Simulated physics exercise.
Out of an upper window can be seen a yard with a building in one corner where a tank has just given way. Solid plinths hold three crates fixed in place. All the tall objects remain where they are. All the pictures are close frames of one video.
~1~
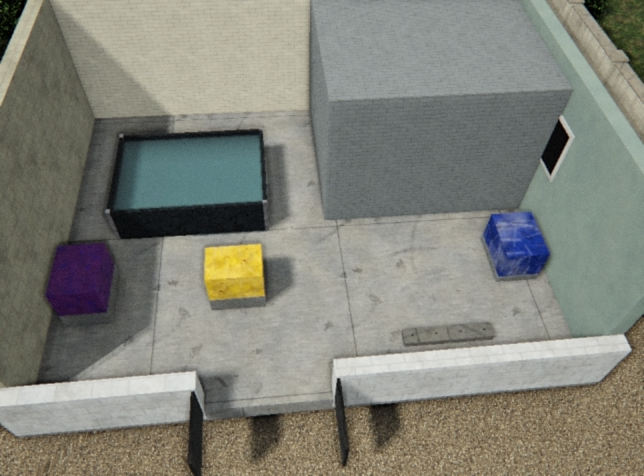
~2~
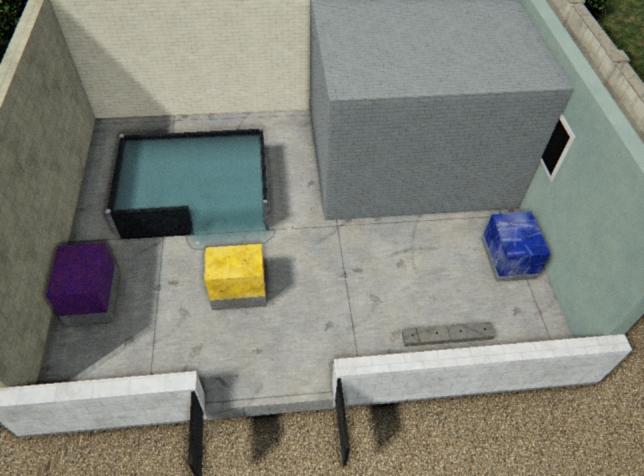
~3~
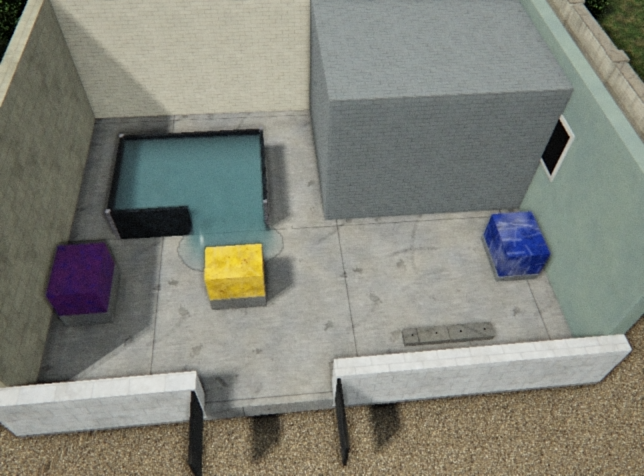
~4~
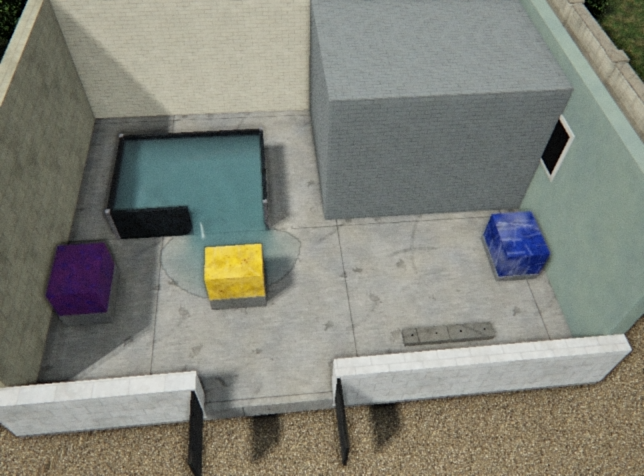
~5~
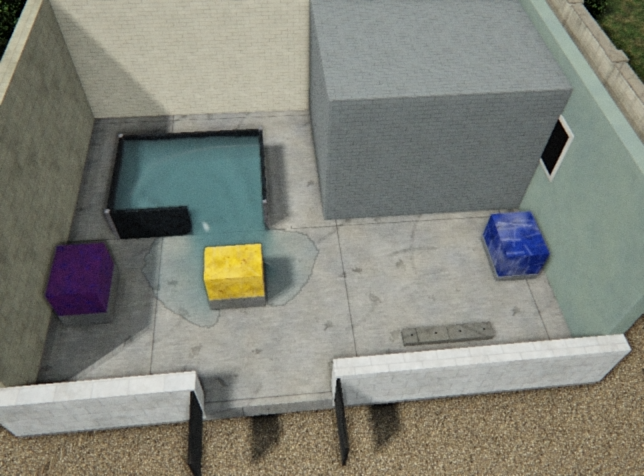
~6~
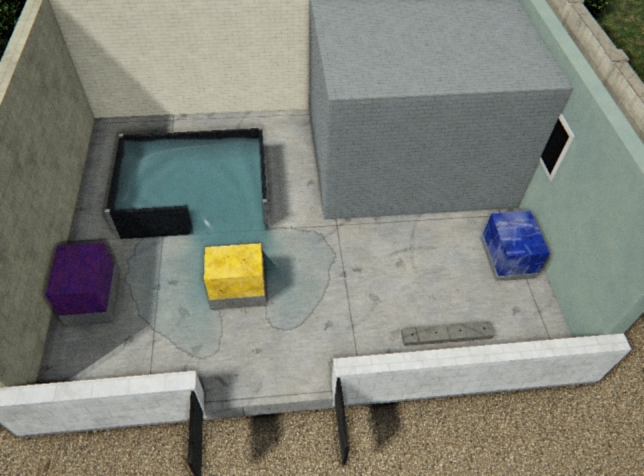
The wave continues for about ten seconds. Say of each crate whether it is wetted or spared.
The purple crate is spared, the yellow crate is wetted, the blue crate is wetted.
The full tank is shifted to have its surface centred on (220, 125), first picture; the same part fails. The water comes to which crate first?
Yellow one.
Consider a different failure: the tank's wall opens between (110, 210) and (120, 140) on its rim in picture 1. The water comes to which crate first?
The purple one.
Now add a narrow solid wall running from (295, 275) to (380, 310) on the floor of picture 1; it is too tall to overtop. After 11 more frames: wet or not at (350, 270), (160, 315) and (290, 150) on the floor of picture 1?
The first point comes out inundated, the next inundated, the last unwetted.
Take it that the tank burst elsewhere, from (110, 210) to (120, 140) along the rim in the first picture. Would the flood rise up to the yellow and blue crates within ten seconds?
In my view the yellow crate is never reached, and the blue crate gets reached.
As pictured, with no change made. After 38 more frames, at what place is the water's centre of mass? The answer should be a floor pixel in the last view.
Around pixel (296, 267).
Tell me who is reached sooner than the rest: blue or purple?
My pick is the purple one.
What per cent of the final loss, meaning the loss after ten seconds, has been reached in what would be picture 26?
Roughly 20 %.
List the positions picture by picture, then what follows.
The open tank at (191, 171) is whole and still, in the first frame.
Water pours out at (229, 223) and has run to (192, 242), in the second frame.
Water pours out at (229, 223) and has run to (194, 265), in the third frame.
The front is at (200, 292), out from the gap at (229, 224), in the fourth frame.
Water pours out at (229, 224) and has run to (207, 322), in the fifth frame.
The front is at (202, 350), out from the gap at (229, 223), in the sixth frame.
A moment on, water covers 25 % of the floor; the purple crate water round its plinth, the yellow crate water round its plinth, the blue crate not reached.
Next, water covers 55 % of the floor; the purple crate water round its plinth, the yellow crate water round its plinth, the blue crate water round its plinth.
Then, water covers 70 % of the floor; the purple crate water round its plinth, the yellow crate water round its plinth, the blue crate water round its plinth.
Later, water covers 80 % of the floor; the purple crate water round its plinth, the yellow crate water round its plinth, the blue crate water round its plinth.
In the end, water covers 95 % of the floor; the purple crate stayed above the water, the yellow crate was topped, the blue crate was topped.
